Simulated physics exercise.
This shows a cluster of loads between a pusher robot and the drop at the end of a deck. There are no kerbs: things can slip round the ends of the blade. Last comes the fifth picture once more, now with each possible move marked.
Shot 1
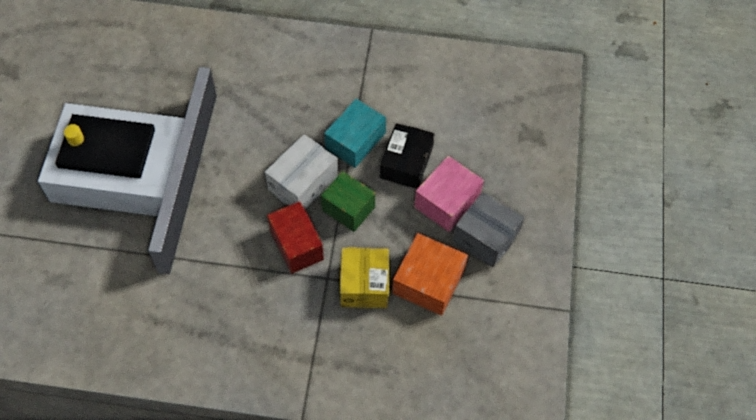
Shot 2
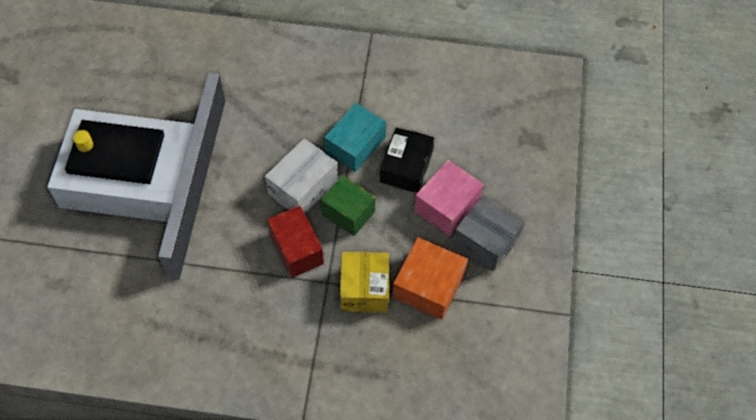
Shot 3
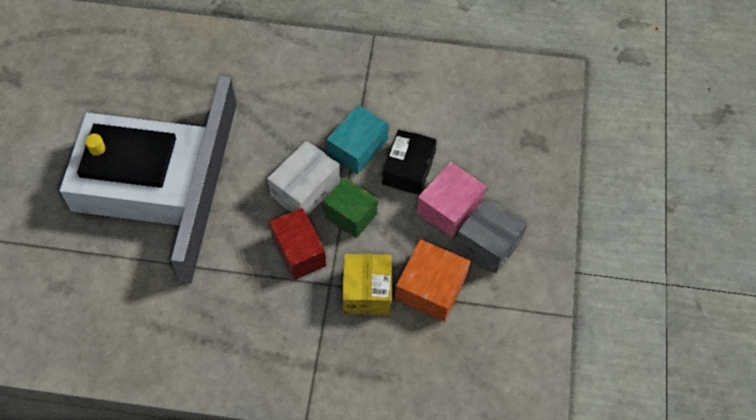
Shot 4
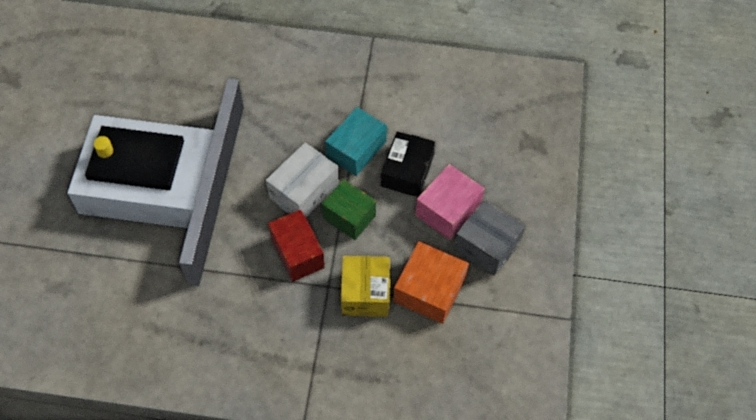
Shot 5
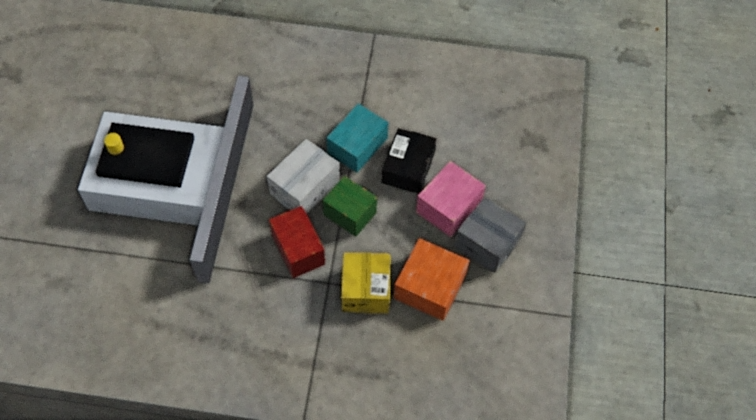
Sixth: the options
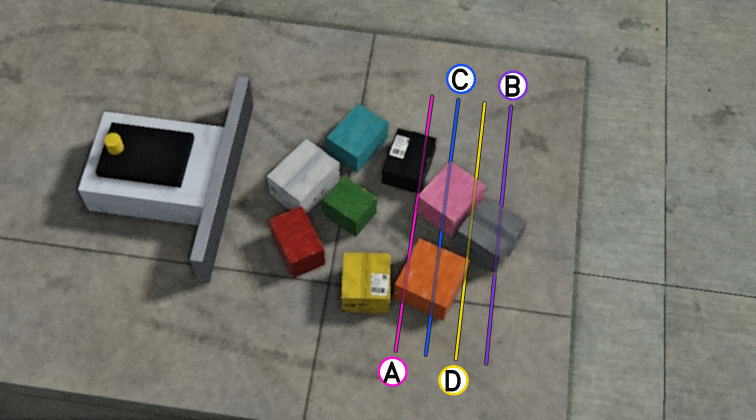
On a grey concrete deck, a white machine with a wide upright plate slid slowly to the right, closing some of the gap to a cluster of colourful boxes, which stayed put.
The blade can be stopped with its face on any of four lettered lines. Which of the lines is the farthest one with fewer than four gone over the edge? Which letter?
B is the last line within the limit.
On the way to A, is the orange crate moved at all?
Yes.
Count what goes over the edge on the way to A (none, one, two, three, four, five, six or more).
The count is none.
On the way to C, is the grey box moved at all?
By then, yes.
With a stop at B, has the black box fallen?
No.
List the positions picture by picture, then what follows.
Green crate (348, 202); black box (407, 156); pink crate (449, 194), in the first frame.
Robot (122, 151); yellow parcel (365, 282), in the second frame.
Robot (134, 155); red crate (298, 244), in the third frame.
Robot (142, 158); white box (303, 182), in the fourth frame.
Robot (152, 155); green crate (350, 206); black box (409, 161); pink crate (451, 199), in the fifth frame.
On the marked copy, A at (415, 215); B at (499, 226); C at (443, 219); D at (471, 222).
Following B. Soon after the start, robot (252, 168); yellow parcel (373, 285); turquoise crate (365, 132).
Later, robot (353, 181); orange crate (529, 304); grey box (529, 244).
In the end, robot (429, 191); grey box over the edge; orange crate over the edge; two fallen.
As for the rest, A is within the limit but short; C is within the limit but short; D is within the limit but short.
